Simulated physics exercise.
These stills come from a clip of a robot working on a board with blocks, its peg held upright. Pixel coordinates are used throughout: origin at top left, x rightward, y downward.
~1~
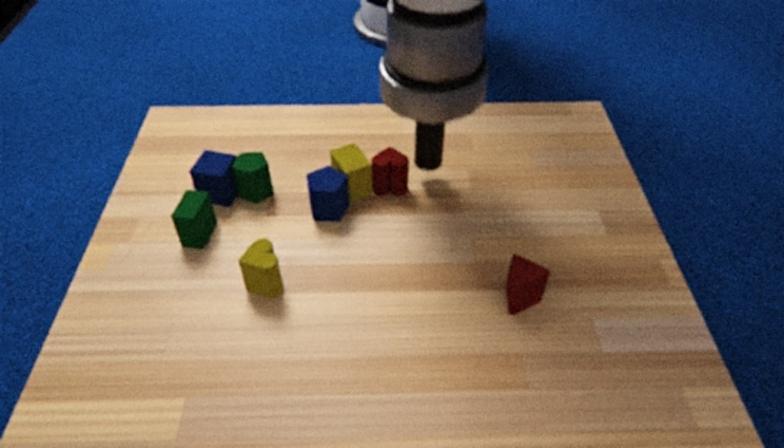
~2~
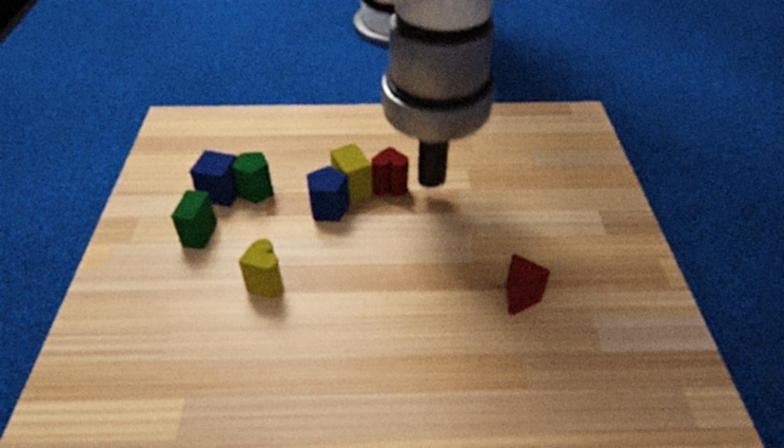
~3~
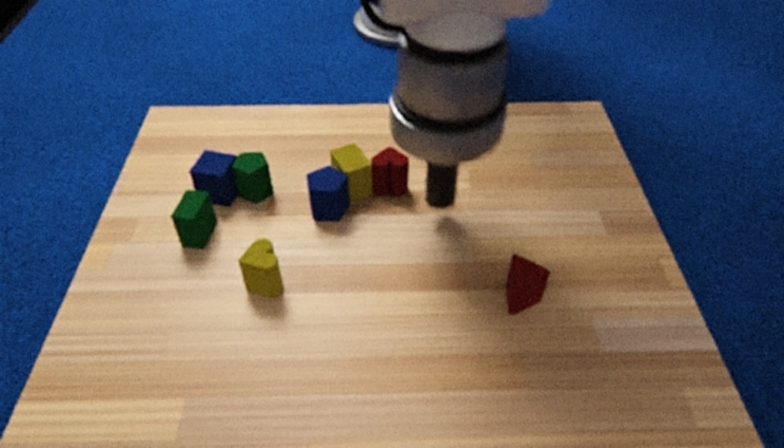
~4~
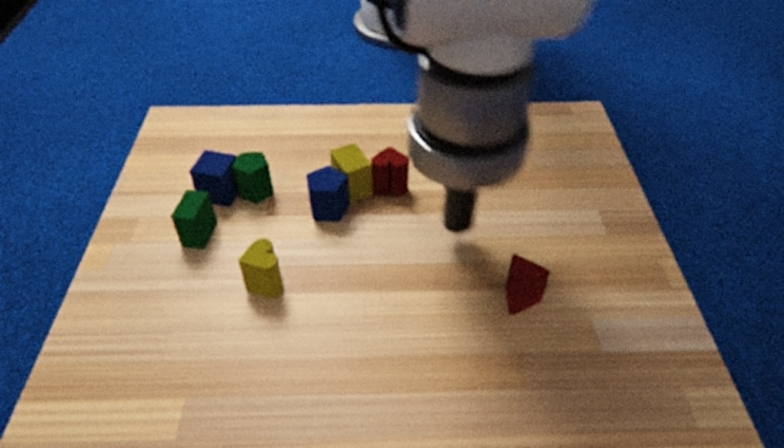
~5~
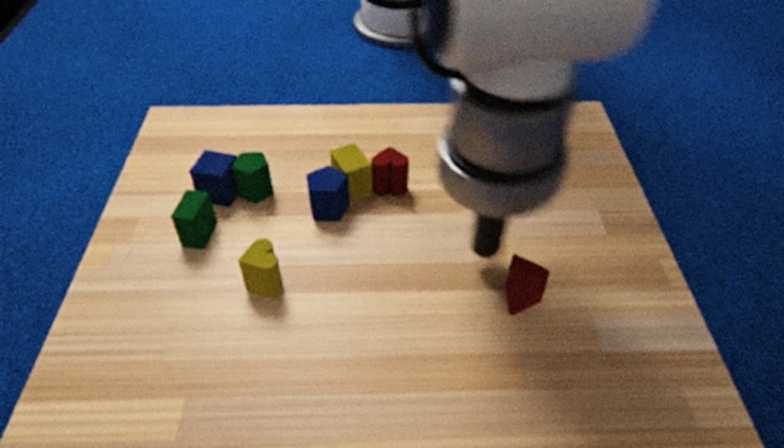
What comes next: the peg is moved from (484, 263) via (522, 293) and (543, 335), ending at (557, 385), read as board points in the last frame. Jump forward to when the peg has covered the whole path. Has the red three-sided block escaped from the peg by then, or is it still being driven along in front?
Still being pushed.
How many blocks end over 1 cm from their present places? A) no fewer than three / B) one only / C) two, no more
B.
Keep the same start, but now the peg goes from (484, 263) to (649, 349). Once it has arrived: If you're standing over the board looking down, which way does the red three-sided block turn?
The answer is clockwise.
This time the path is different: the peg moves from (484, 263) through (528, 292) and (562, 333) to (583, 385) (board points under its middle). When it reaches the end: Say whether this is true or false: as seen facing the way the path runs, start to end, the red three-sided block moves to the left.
Verdict: False.
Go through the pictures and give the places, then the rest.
The first picture shows peg's lower end (428, 163); red three-sided block (527, 269).
The second picture shows peg (432, 180); blocks still.
The third picture shows peg (440, 200); blocks still.
The fourth picture shows peg (458, 223); blocks still.
The fifth picture shows peg (487, 247); red three-sided block (527, 269).
The first path, step by step. One third of the way, peg (526, 277); red three-sided block (548, 294), turned 20° clockwise.
Two thirds of the way, peg (548, 320); red three-sided block (567, 342), turned 30° clockwise.
At the end, peg (563, 371); red three-sided block (577, 393), turned 60° clockwise.
